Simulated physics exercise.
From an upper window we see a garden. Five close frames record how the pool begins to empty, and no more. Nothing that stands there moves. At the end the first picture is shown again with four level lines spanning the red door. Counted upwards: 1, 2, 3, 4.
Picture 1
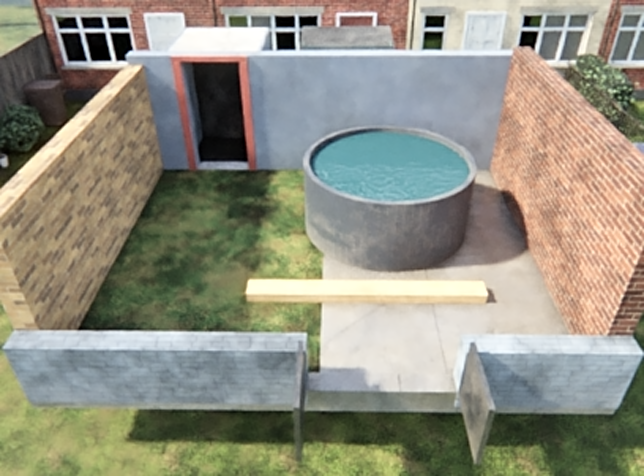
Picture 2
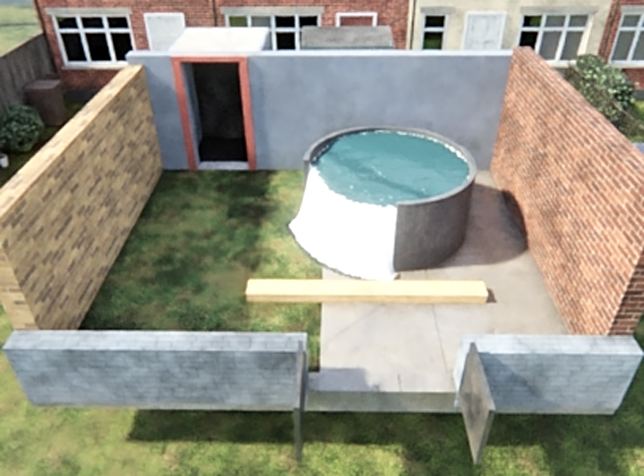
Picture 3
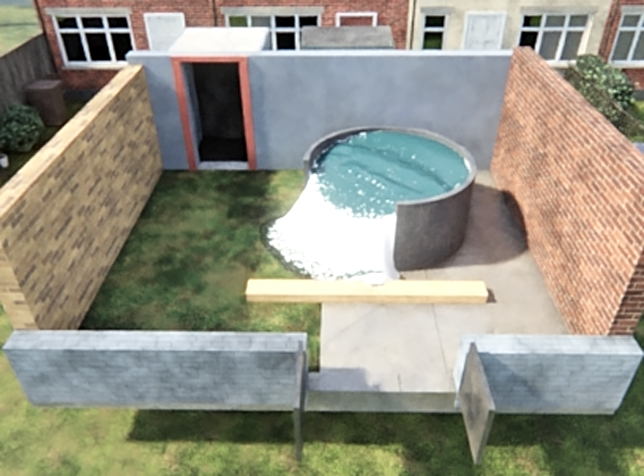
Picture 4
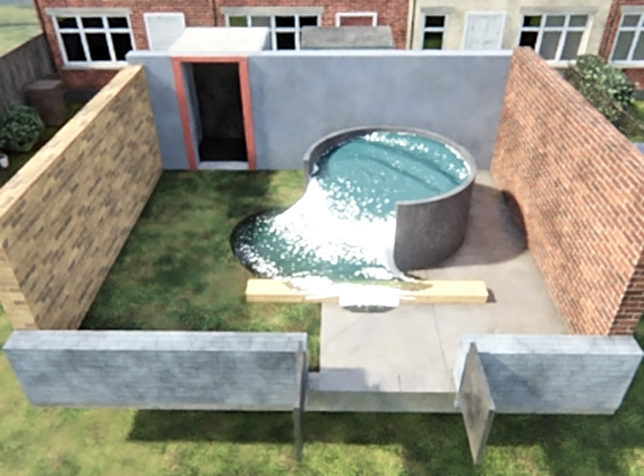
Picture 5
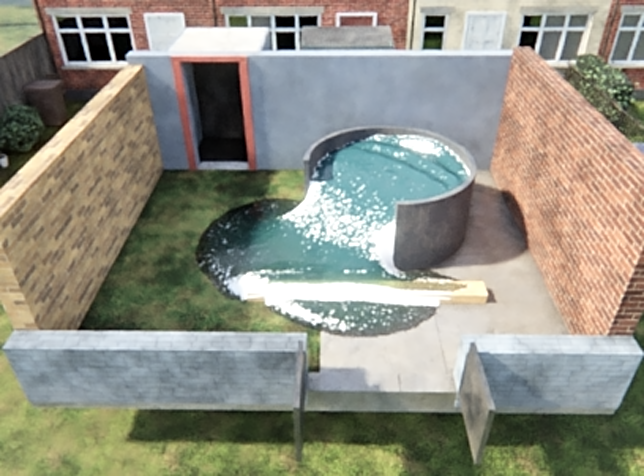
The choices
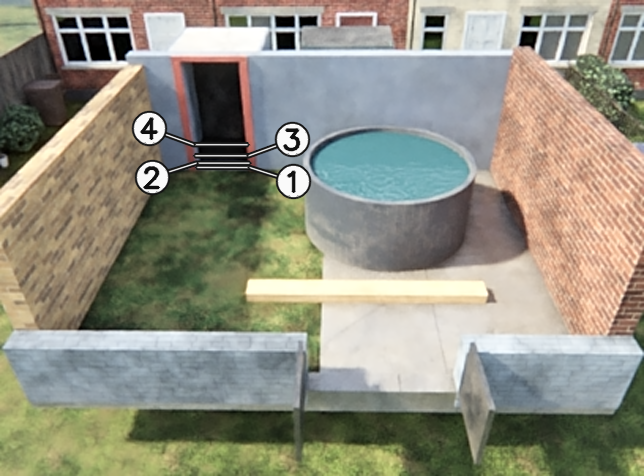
A round grey pool of teal water stands in a walled garden seen from an upper window, on paving beside grass. A pale beam lies in front of it, with a tan brick wall left, a red brick wall right, a red-framed doorway behind and an open gate in the low grey front wall. The pool's front-left side gives way, and white, foaming water pours out, spreading over grass and paving and past the beam.
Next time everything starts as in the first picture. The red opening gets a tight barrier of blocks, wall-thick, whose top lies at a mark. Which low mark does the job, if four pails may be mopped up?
That is mark 3.
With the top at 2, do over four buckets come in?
Yes.
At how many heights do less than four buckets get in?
Two of them.
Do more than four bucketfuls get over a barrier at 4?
No.
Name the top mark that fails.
Mark 2.
On the marked copy, 1 at (223, 167); 2 at (222, 163); 3 at (221, 155); 4 at (220, 144); from the bottom up 1, 2, 3, 4.
If 1 is chosen, dozens of bucketfuls pour in.
If 2 is chosen, about 11 bucketfuls get in.
If 3 is chosen, a splash gets over, under a bucket.
If 4 is chosen, nothing gets over.
